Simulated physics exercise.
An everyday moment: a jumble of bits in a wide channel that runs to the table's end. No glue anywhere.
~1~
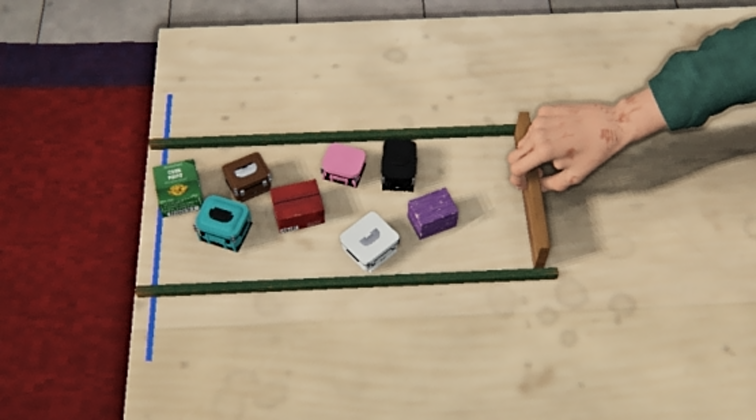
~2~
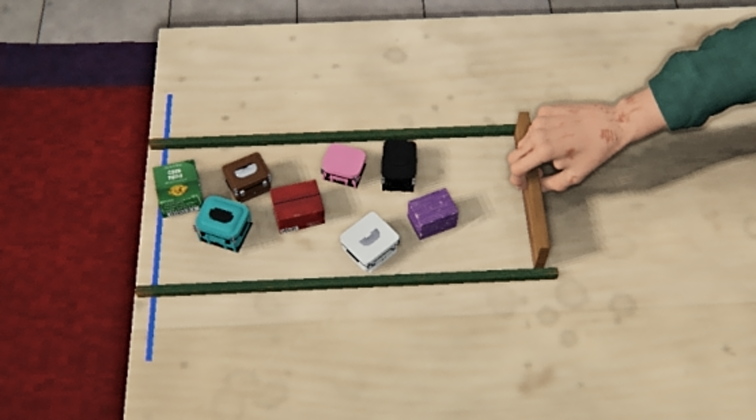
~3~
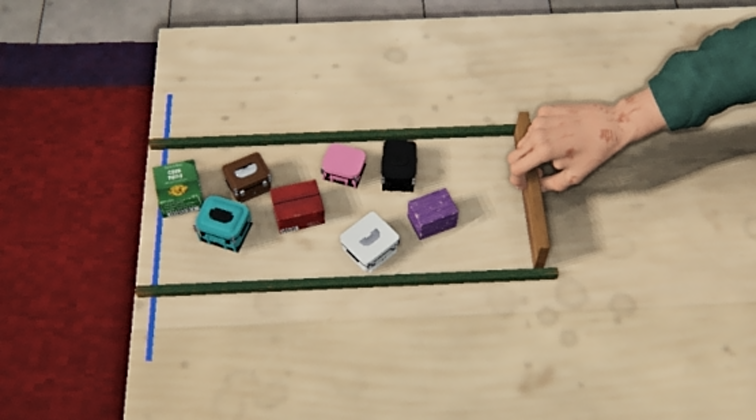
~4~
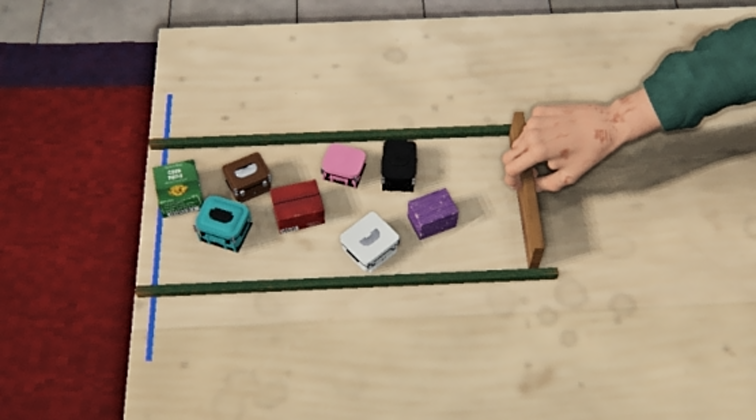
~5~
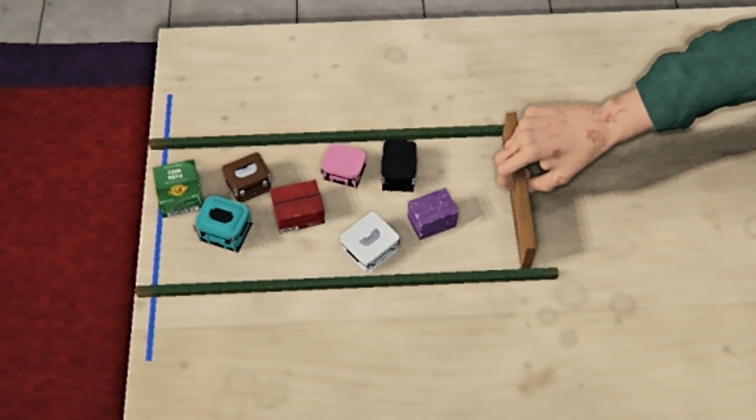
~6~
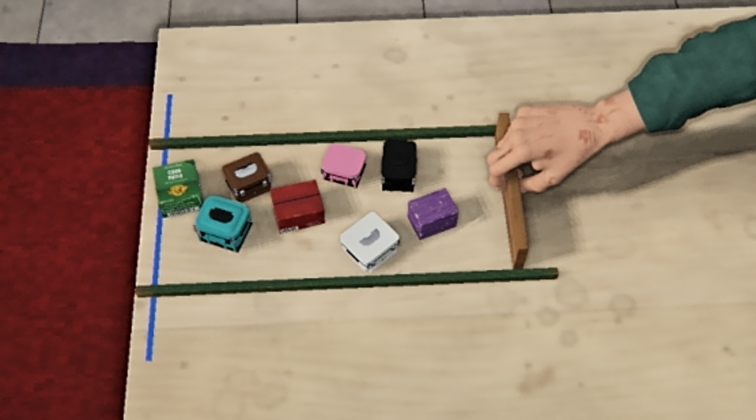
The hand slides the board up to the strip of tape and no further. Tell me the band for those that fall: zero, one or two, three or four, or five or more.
Outcome: The number that fall off is five or more.
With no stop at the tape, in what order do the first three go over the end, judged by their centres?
They are the green box, the turquoise case, the brown case.
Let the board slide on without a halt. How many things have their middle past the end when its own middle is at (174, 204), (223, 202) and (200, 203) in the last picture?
Past the end: 5, 3 and 4.
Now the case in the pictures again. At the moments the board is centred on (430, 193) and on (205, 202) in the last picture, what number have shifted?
At the one place 1, at the other 8.
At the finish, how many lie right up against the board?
The number is 1.
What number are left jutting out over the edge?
It comes to 1.
A little later, none off yet; green box at rest near (178, 188); turquoise case at rest near (224, 223); brown case at rest near (248, 178).
When it is over, the number that fall off is five or more; down, purple block, white case, pink case, red box, brown case, turquoise case and green box.
